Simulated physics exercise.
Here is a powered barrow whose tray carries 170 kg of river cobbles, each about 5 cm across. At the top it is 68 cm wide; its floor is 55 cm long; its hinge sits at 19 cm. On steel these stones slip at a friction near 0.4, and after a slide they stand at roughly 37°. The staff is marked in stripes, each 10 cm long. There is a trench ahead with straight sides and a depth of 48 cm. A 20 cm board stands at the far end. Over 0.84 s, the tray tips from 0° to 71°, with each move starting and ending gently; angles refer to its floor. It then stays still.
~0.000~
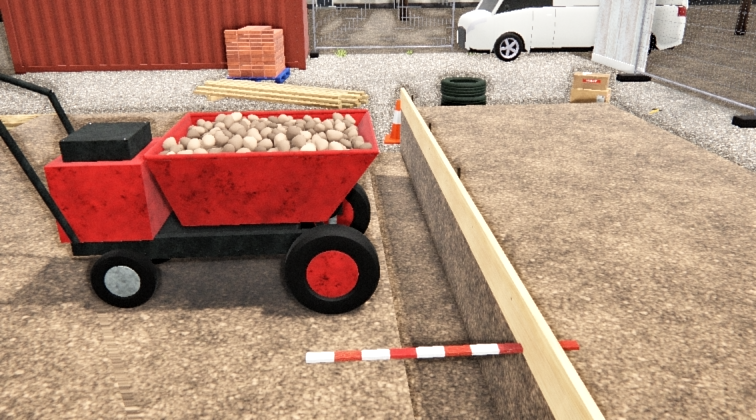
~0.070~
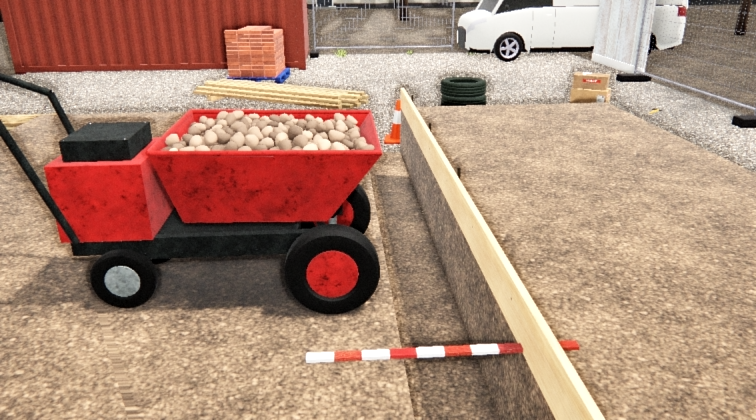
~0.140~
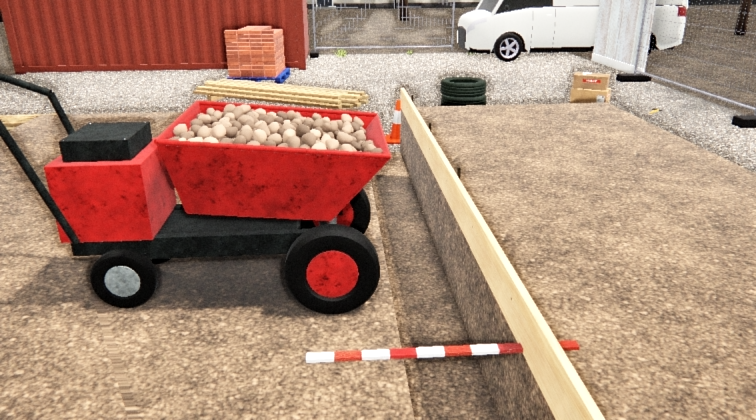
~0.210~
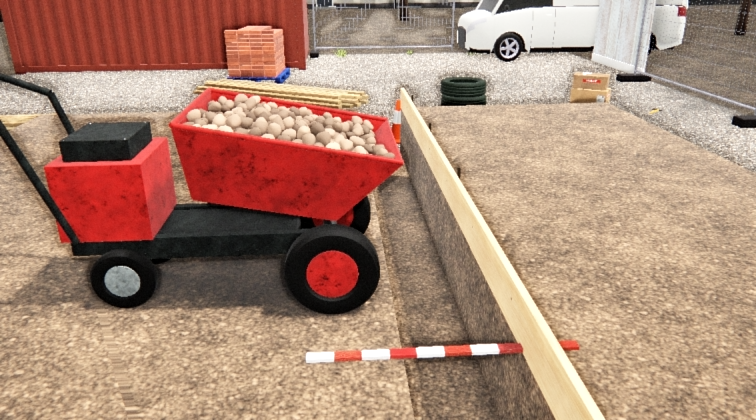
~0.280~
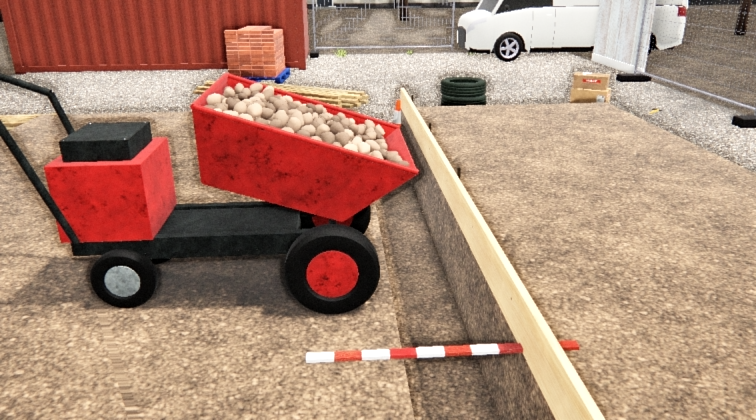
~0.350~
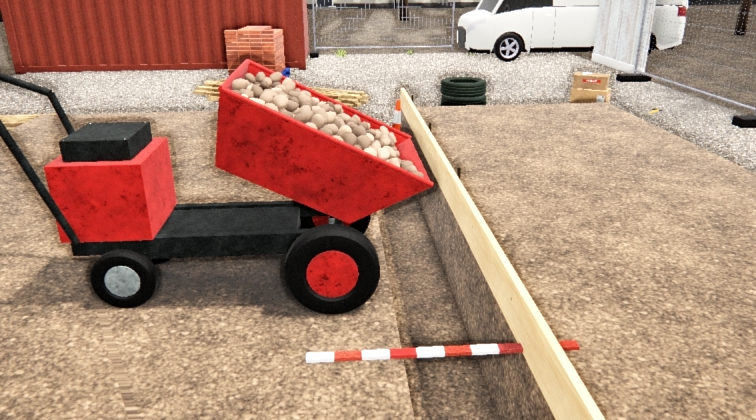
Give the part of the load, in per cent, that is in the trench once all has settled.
Close to 69 in a hundred.
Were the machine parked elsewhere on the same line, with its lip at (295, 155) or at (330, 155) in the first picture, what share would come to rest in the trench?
Around 100 and then 100 percent.
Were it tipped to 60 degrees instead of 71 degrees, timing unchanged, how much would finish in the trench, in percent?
Some 45 in a hundred, I'd say.
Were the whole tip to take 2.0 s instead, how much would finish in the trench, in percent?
Then about 80 per cent.
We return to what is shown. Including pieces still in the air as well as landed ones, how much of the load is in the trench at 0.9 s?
Some 15 per cent of the load by that point.
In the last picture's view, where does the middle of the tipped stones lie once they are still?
Look at roughly (462, 336).
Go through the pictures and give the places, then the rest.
In the first picture, the tray is at 0°, its lip at (378, 152); the top of the load is at (262, 124).
The second picture shows lip at (381, 153), floor tilted 1°, highest stones at (242, 123); the stones move at 0.3 m/s on average.
The third picture shows lip at (390, 157), floor tilted 5°, highest stones at (235, 116); the stones move at 0.6 m/s on average.
In the fourth picture, the tray is at 11°, its lip at (403, 163); the top of the load is at (237, 105); the stones move at 0.8 m/s on average.
In the fifth picture, the tray is at 18°, its lip at (417, 172); the top of the load is at (247, 93); the stones move at 1.0 m/s on average.
The sixth picture shows lip at (432, 185), floor tilted 27°, highest stones at (259, 83); the stones move at 1.1 m/s on average.
After 0.6 s the floor is at 60°; 100 % in the tray; the foremost stones are at (456, 209).
After 0.9 s the floor is at 71°; 69 % in the tray, 17 % in the trench, 13 % past the trench; the foremost stones are at (548, 255).
After 1.3 s the floor is at 71°; 38 % in the tray, 32 % in the trench, 30 % past the trench; the foremost stones are at (671, 256).
After 3.2 s the floor is at 71°; 0 % in the tray, 69 % in the trench, 31 % past the trench; the foremost stones are past the picture's edge.
